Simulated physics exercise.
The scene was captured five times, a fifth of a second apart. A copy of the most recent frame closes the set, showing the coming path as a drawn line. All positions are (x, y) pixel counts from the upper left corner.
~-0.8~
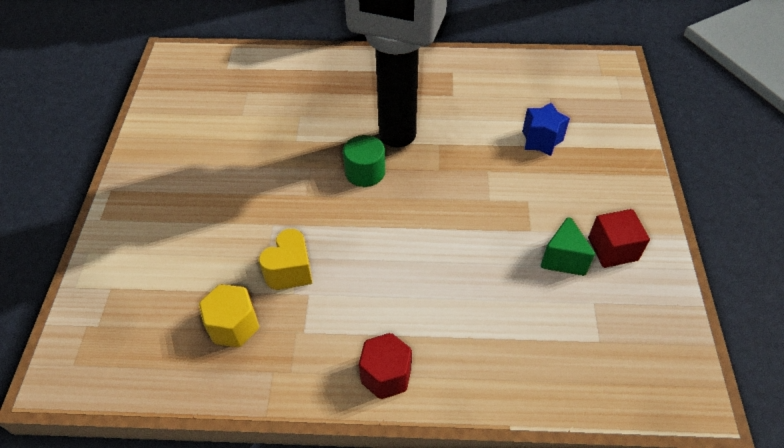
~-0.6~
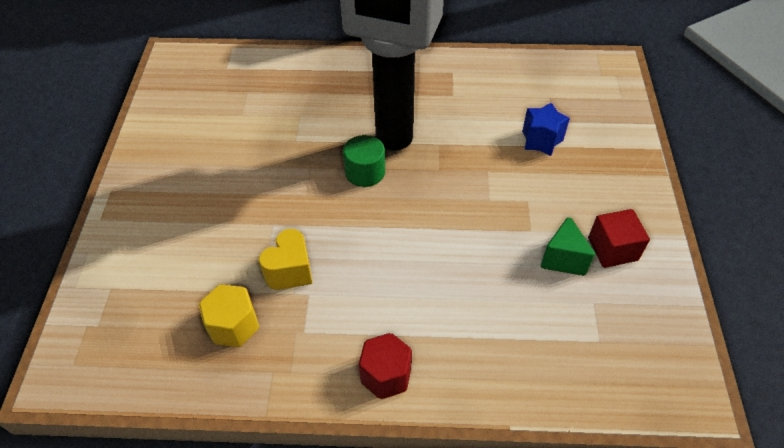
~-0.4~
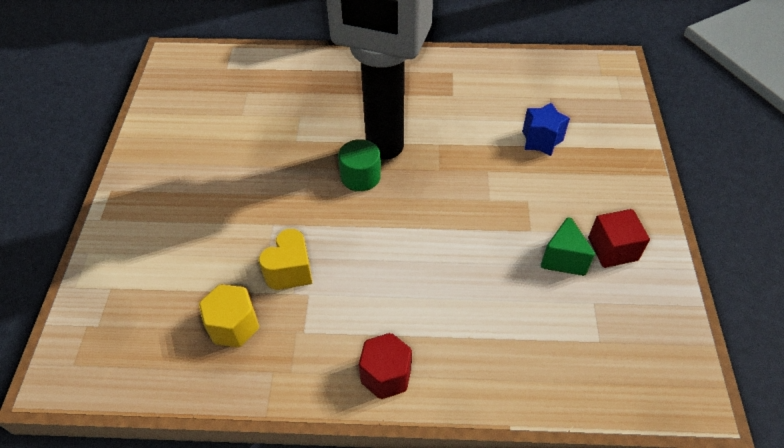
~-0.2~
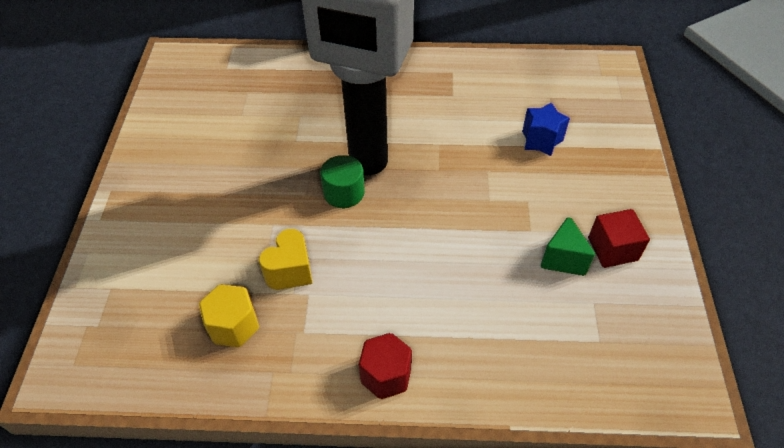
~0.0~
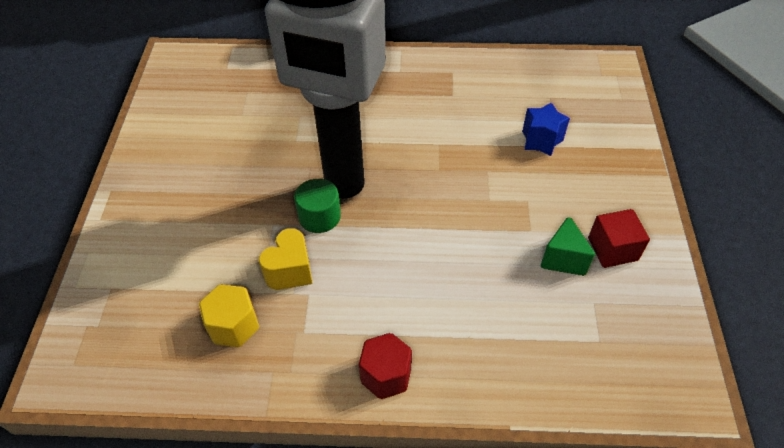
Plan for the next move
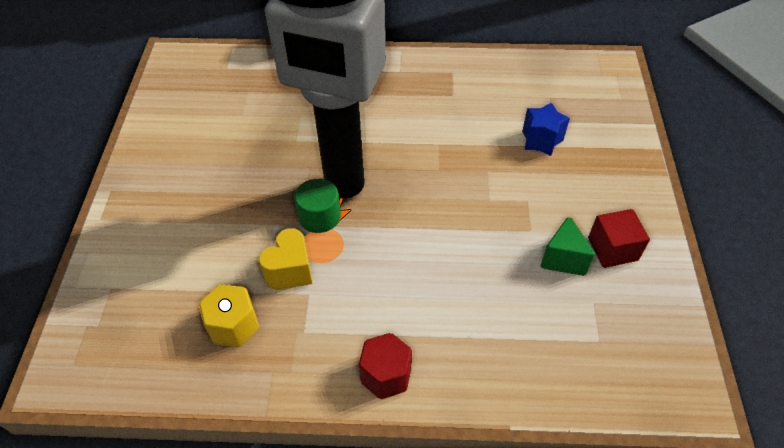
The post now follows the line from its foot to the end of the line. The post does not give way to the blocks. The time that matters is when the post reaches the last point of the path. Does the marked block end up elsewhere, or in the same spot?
It barely shifts, if at all.
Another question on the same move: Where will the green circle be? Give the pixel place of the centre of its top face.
By then it is at (274, 232).
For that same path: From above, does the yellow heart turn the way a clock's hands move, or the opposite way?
Top view: Counterclockwise.
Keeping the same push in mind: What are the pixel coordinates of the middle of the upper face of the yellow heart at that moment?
It comes to (263, 268).
The line goes straight from (345, 189) to (323, 245); the dot is on the yellow hexagon.
Halfway along, post at (333, 212); yellow heart at (279, 258), turned 15° anticlockwise; green circle at (294, 217).
At the end, post at (322, 240); yellow hexagon unmoved; yellow heart at (263, 268), turned 70° anticlockwise; green circle at (274, 232).
